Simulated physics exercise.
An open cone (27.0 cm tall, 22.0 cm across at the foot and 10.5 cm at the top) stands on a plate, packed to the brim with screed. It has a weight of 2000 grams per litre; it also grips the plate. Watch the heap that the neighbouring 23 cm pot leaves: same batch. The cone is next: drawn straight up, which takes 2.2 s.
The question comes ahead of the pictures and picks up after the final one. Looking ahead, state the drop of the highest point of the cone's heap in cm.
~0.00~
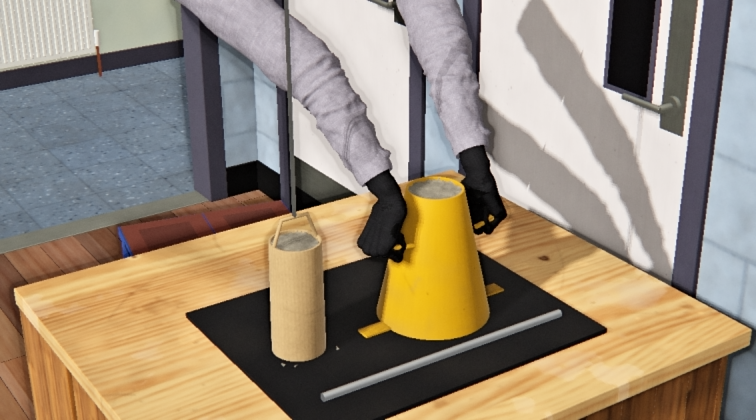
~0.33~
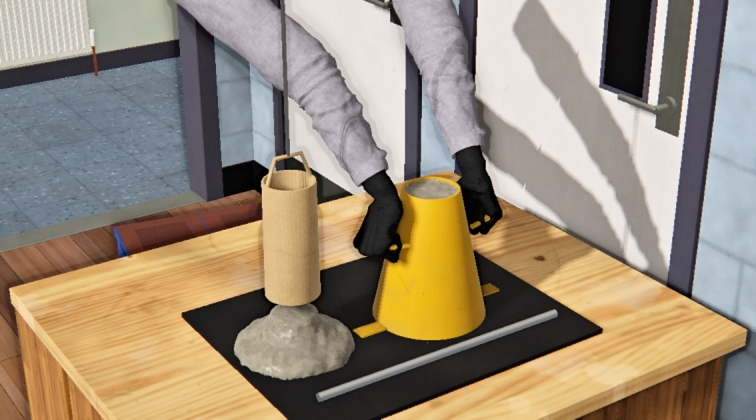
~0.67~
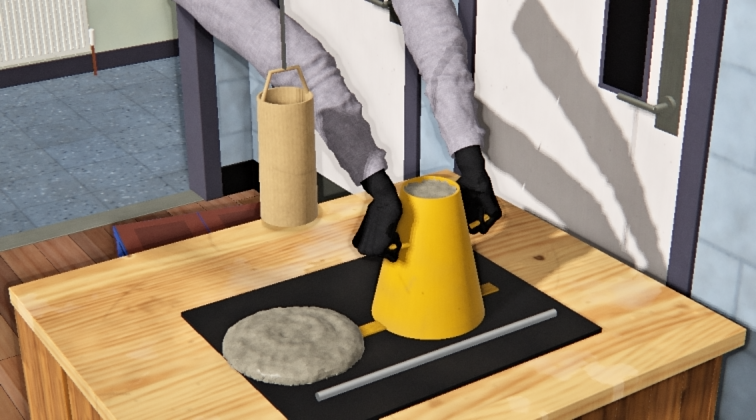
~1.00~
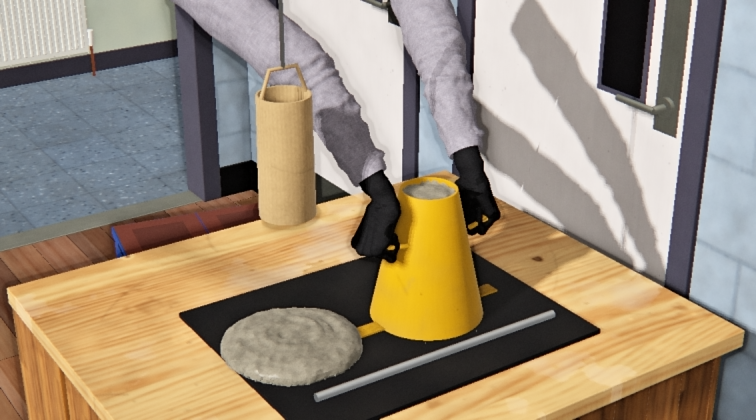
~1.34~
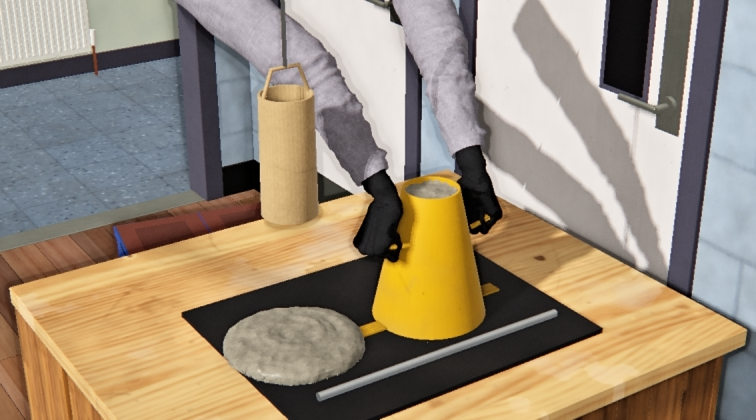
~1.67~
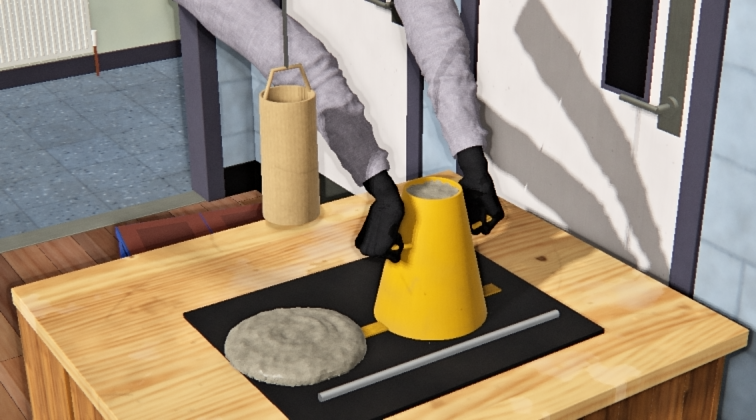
Estimate: Around 21 cm.
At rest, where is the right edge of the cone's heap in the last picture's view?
(539, 316).
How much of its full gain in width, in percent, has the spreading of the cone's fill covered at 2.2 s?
Roughly 60 per cent.
By 2.2 s, the cone is up 5.9 cm; the screed has come down 14 cm to 13 cm and is 36 cm wide.
By 2.8 s, the cone is up 17 cm; the screed has come down 21 cm to 6.2 cm and is 44 cm wide.
By 3.3 s, the cone is up 27 cm; the screed has come down 21 cm to 6.2 cm and is 44 cm wide.
By 4.0 s, the cone is clear; the screed has come down 21 cm to 6.2 cm and is 44 cm wide.
By 4.5 s, at rest, the cone is clear; the screed has come down 21 cm to 6.2 cm and is 44 cm wide.
